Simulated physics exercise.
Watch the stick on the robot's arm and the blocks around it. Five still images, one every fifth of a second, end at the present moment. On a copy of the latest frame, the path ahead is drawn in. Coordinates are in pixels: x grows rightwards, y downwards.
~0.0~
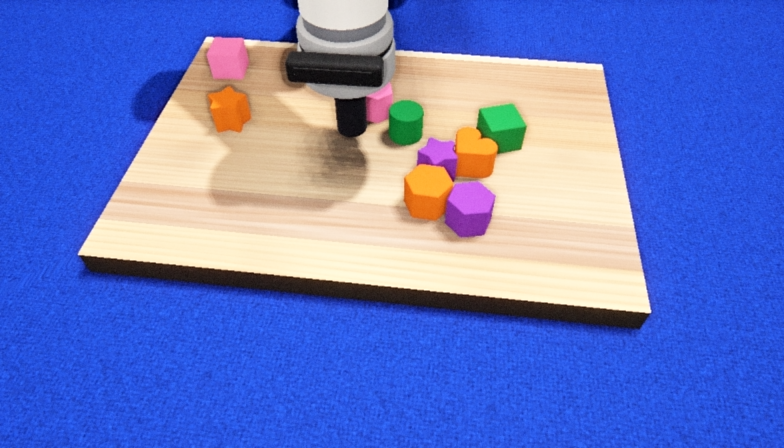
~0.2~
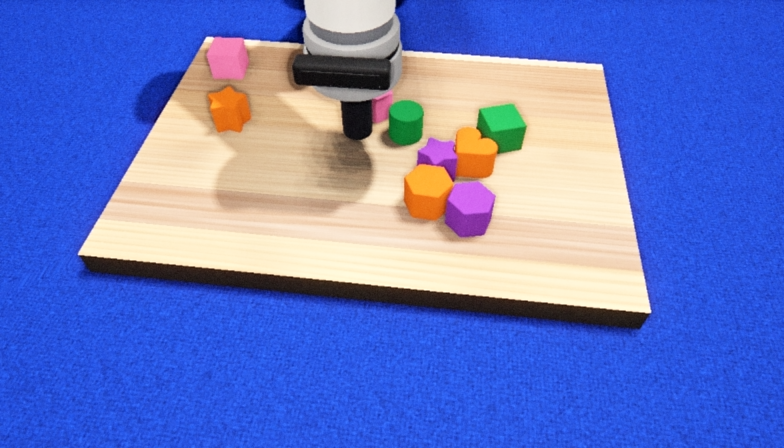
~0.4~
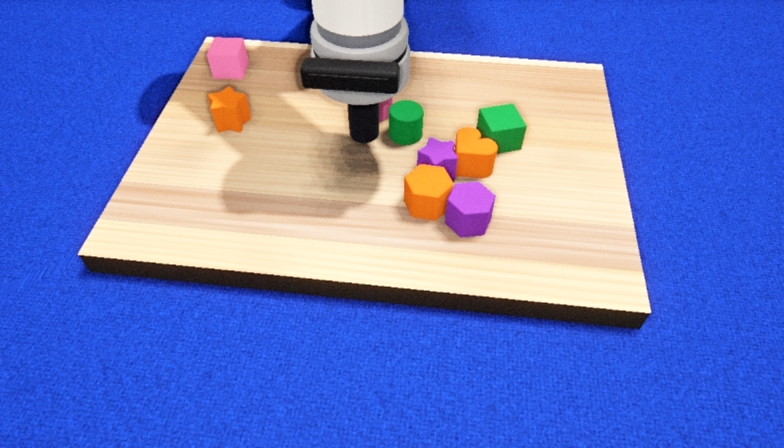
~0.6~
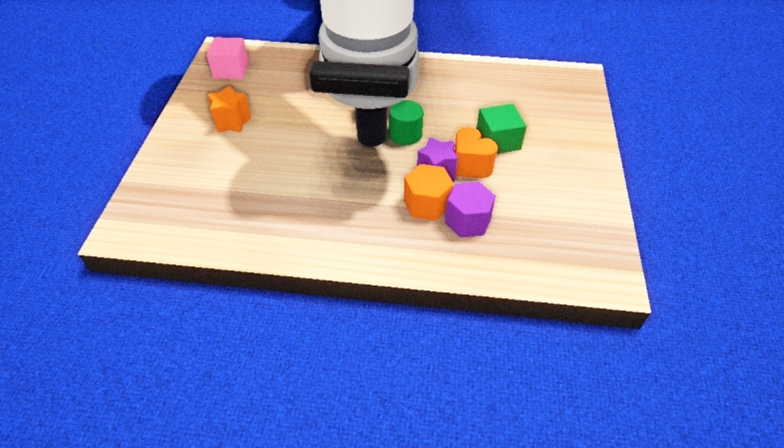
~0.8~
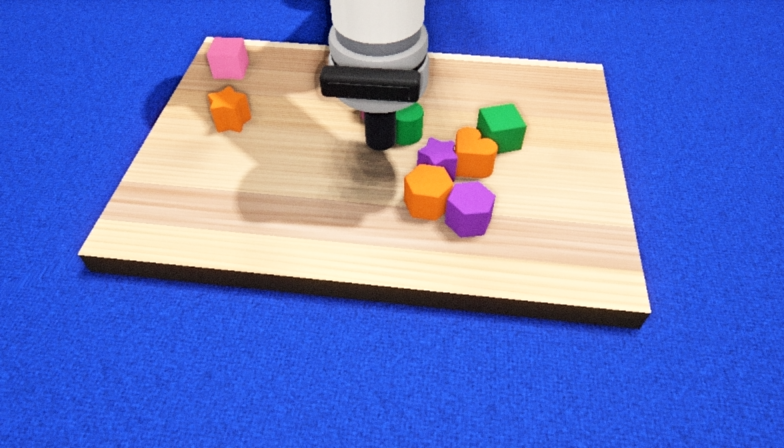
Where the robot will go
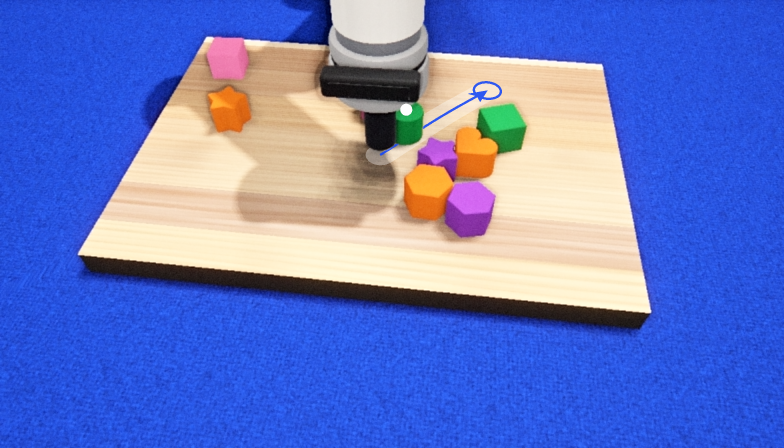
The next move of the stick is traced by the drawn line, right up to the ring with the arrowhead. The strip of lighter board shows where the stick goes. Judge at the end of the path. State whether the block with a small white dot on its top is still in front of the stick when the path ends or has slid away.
I believe the block with a small white dot on its top loses its place ahead of the stick and slips off.
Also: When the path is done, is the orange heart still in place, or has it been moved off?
From what I can tell, it will keep its place.
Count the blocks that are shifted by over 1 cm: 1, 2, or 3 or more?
Moved: 1.
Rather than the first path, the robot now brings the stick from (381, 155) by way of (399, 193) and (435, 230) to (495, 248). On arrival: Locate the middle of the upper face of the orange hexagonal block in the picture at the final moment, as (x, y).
My estimate: (544, 225).
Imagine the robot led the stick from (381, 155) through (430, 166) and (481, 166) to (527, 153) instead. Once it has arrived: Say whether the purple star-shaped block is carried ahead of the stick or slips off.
Slipped loose.
Drawn move, straight from (381, 155) to (487, 90); the dot is on the green disc.
The first path, step by step. One third of the way, stick at (419, 118); green disc at (432, 88).
Two thirds of the way, stick at (455, 97); green disc at (451, 67).
At the end, stick at (489, 78); pink hexagonal block still; green disc at (455, 60); orange heart still.
